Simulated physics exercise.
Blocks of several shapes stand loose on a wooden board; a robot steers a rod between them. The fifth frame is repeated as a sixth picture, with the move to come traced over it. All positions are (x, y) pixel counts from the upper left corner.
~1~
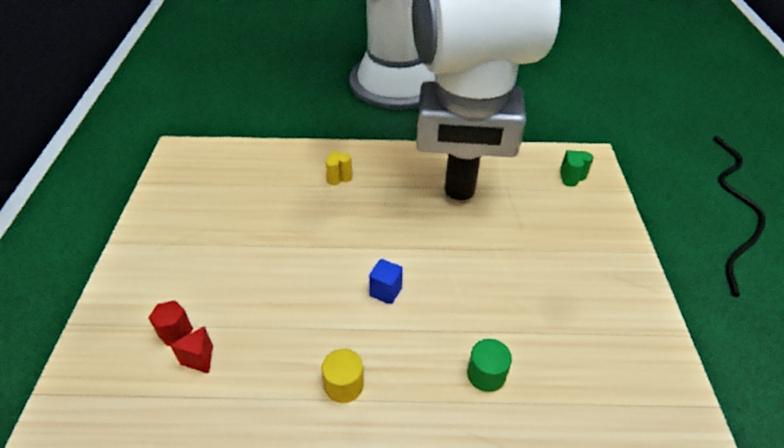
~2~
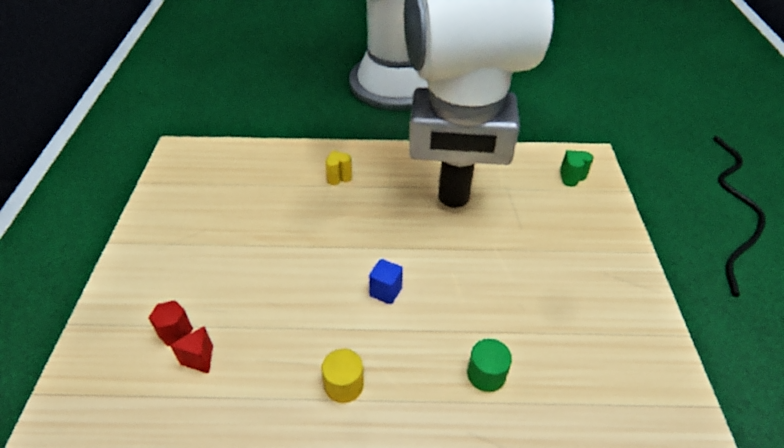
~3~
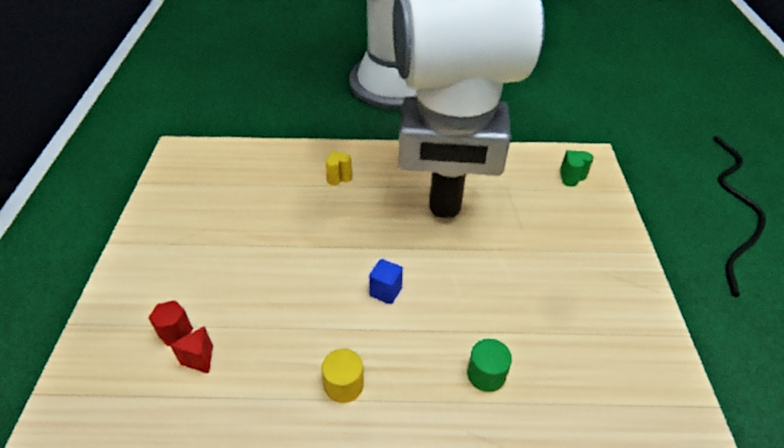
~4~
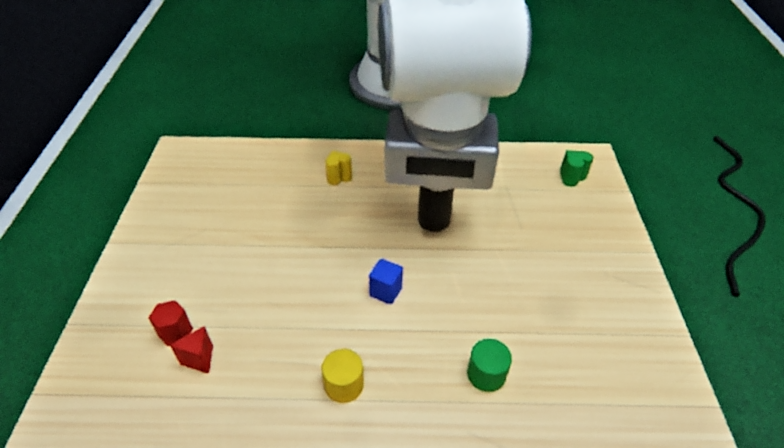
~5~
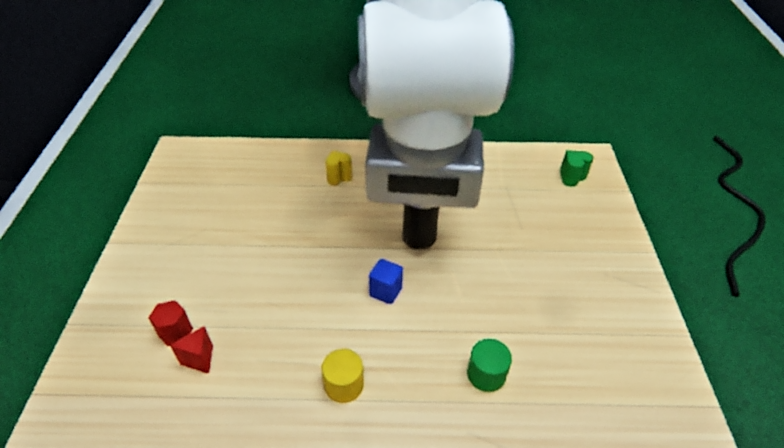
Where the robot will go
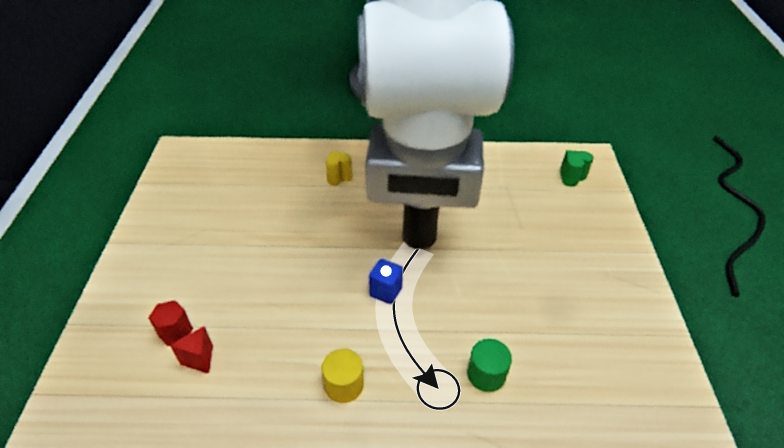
A robot arm moving a black rod down and slightly left over a wooden board, the coloured blocks around it staying still.
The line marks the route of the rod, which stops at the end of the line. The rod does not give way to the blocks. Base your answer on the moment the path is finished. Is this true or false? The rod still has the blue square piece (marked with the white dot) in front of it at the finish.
That statement is not accurate.
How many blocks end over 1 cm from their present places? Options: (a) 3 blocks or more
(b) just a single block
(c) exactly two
b
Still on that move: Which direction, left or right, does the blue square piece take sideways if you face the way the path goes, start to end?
Sideways shift: Right.
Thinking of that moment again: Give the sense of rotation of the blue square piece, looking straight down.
Clockwise, from overhead.
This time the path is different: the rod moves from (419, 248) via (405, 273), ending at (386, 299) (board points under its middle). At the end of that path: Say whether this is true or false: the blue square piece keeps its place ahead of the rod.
It is true.
The drawn path runs from (419, 248) over (396, 288) and (401, 339) to (438, 389); the dot is on the blue square piece.
What follows on the original path. One third of the way, rod (397, 278); blue square piece (373, 287), turned 25° clockwise.
Two thirds of the way, rod (402, 329); blue square piece (362, 303), turned 55° clockwise.
At the end, rod (440, 379); blue square piece (362, 303), turned 55° clockwise; green cylinder not moved.
